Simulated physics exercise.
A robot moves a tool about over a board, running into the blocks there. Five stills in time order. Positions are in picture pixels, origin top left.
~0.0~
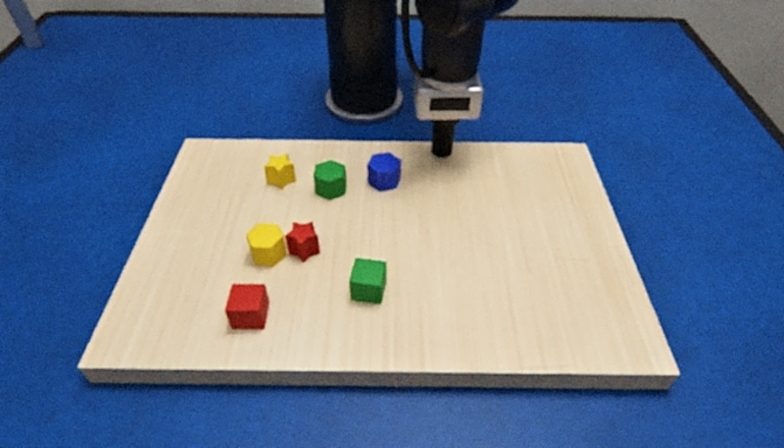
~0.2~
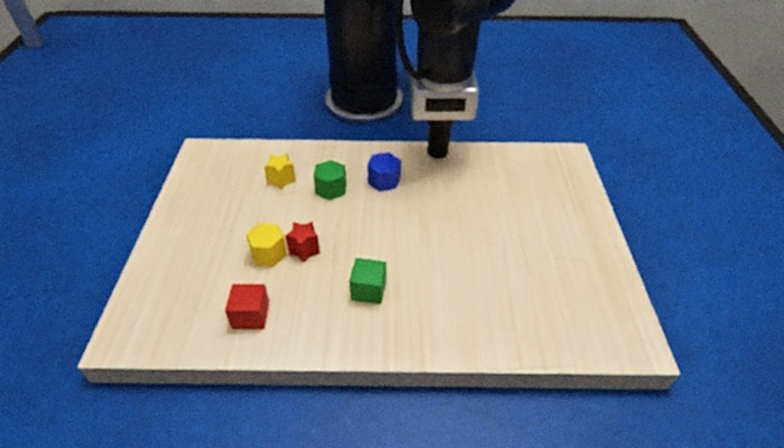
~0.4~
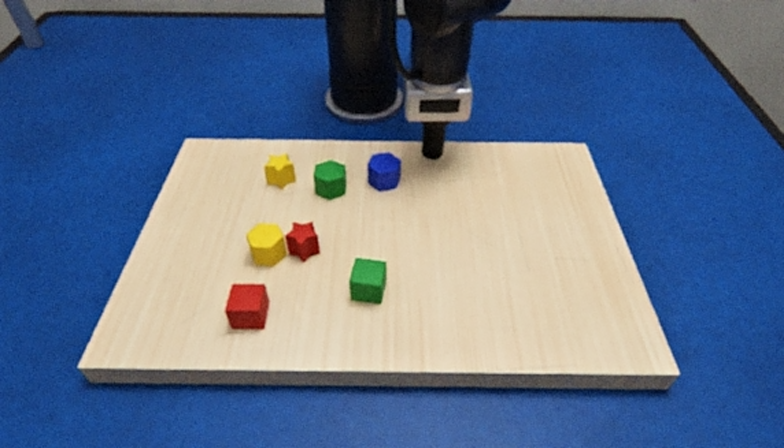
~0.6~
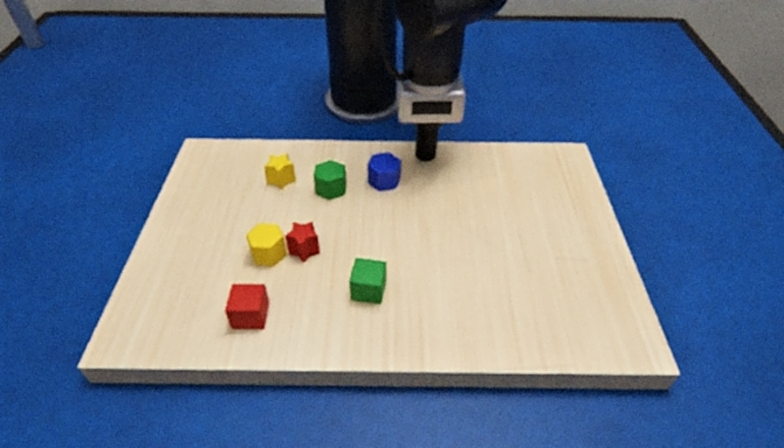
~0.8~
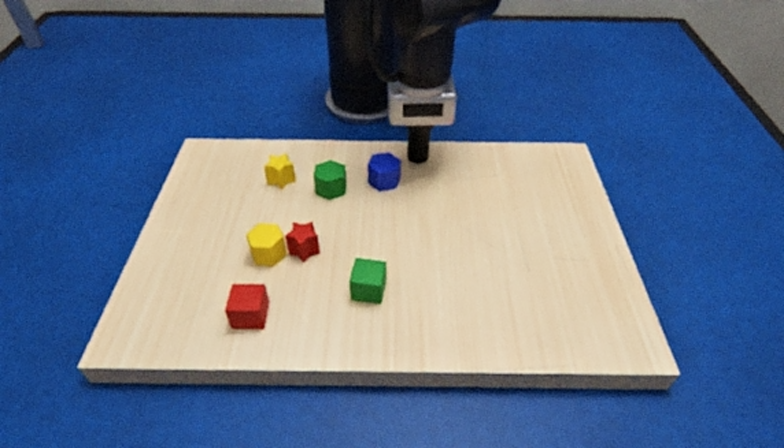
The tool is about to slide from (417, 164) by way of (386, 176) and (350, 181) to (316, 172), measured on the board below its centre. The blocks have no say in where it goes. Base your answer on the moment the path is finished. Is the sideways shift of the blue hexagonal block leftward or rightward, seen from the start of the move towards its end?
Goes left.
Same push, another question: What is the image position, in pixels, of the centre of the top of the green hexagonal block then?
I'd place it at (313, 173), taking the centre of its top.
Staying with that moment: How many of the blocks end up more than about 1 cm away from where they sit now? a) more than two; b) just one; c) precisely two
c: Precisely two.
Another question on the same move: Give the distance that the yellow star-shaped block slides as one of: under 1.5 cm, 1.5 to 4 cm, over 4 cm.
Goes under 1.5 cm.
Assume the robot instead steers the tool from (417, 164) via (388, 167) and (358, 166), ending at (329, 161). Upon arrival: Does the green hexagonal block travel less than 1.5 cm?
Yes, that is how it ends up.
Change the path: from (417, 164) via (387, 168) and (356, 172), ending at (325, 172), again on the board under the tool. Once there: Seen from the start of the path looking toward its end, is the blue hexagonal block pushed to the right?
My answer is no.
The first path, step by step. One third of the way, tool at (386, 170); blue hexagonal block at (368, 170).
Two thirds of the way, tool at (349, 174); green hexagonal block at (321, 171), turned 20° clockwise; blue hexagonal block at (351, 180), turned 40° anticlockwise.
At the end, tool at (315, 166); yellow star-shaped block unmoved; green hexagonal block at (313, 173); blue hexagonal block at (351, 180), turned 40° anticlockwise.
